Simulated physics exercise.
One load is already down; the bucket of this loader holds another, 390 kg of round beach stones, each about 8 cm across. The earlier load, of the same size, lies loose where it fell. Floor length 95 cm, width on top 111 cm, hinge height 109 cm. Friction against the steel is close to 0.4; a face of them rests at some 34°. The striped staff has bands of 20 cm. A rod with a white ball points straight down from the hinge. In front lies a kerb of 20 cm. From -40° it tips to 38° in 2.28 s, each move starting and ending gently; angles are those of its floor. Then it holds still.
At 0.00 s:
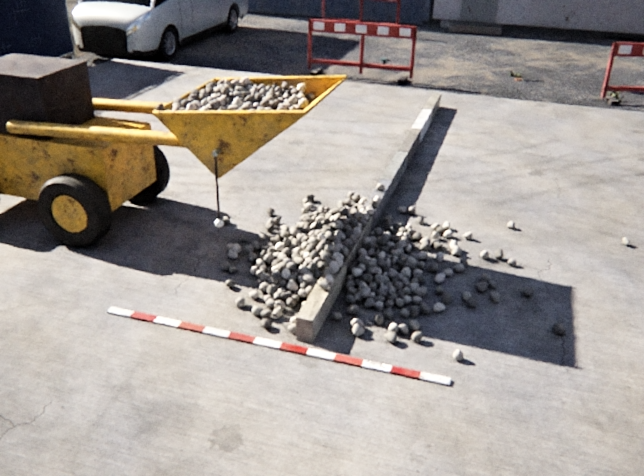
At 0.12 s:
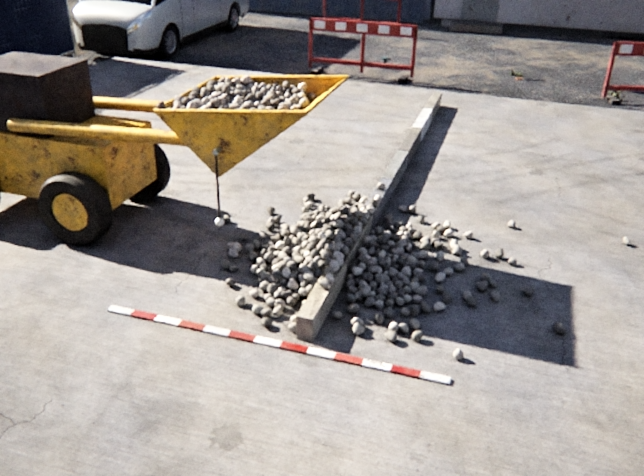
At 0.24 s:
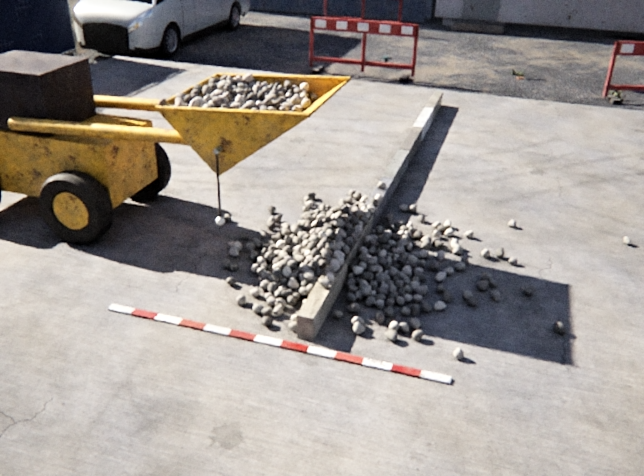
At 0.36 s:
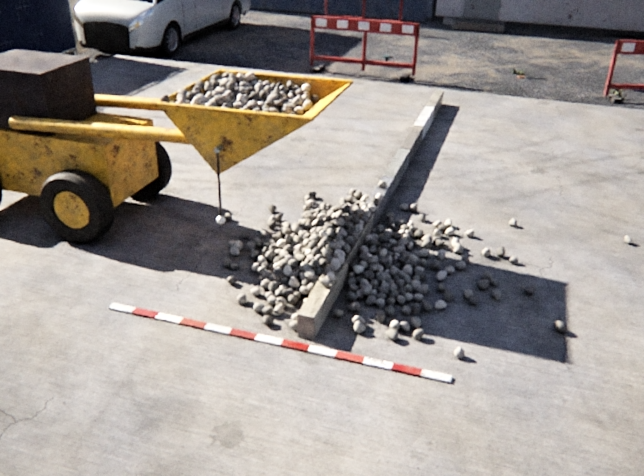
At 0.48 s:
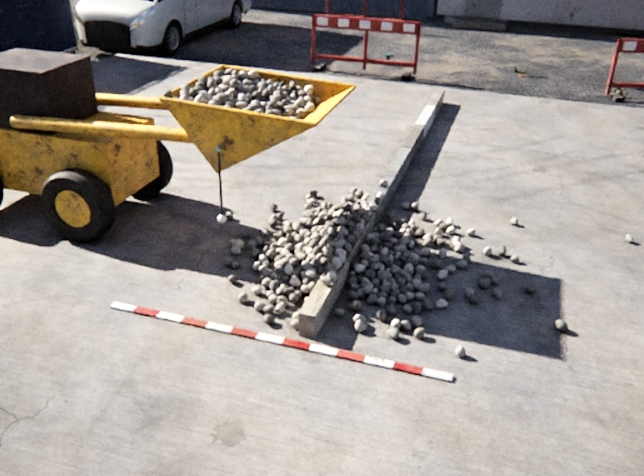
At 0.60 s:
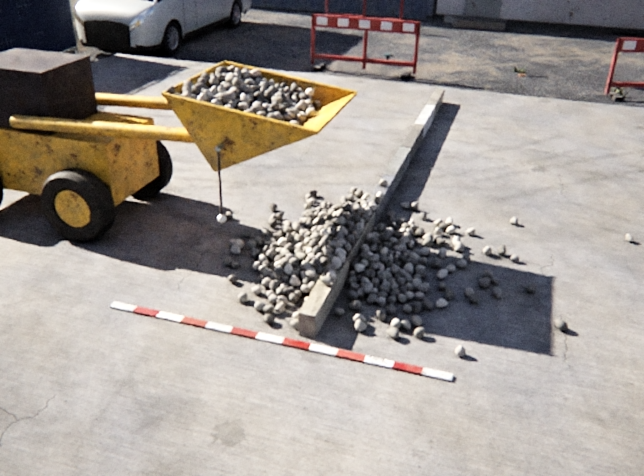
The yellow loader's raised bucket, heaped with rounded grey stones, barely moves at first. It then tilts slightly forward, its lip dipping a little to the right while the stones stay inside, above a loose pile lying across a kerb behind a red-and-white striped staff.
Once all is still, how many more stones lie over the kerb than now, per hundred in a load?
Roughly 44 per cent of a load more.
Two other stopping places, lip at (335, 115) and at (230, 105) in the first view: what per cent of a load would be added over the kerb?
First some 90, then 0 per cent.
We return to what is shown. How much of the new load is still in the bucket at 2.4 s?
It holds some 15 per cent.
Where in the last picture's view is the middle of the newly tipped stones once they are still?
Their middle is at about (342, 238).
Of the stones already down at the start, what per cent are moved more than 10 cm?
About 20 per cent.
After 1.7 s the floor is at 26°; in per cent of one load, 94 in the bucket, 75 on this side of the kerb, 31 over the kerb; the foremost stones are at (531, 267).
After 2.4 s the floor is at 38°; in per cent of one load, 15 in the bucket, 127 on this side of the kerb, 58 over the kerb; the foremost stones are at (531, 267).
After 2.7 s the floor is at 38°; in per cent of one load, 0 in the bucket, 127 on this side of the kerb, 72 over the kerb; the foremost stones are at (535, 260).
After 5.4 s the floor is at 38°; in per cent of one load, 0 in the bucket, 125 on this side of the kerb, 75 over the kerb; the foremost stones are at (537, 260). Net gain over the kerb, 44.
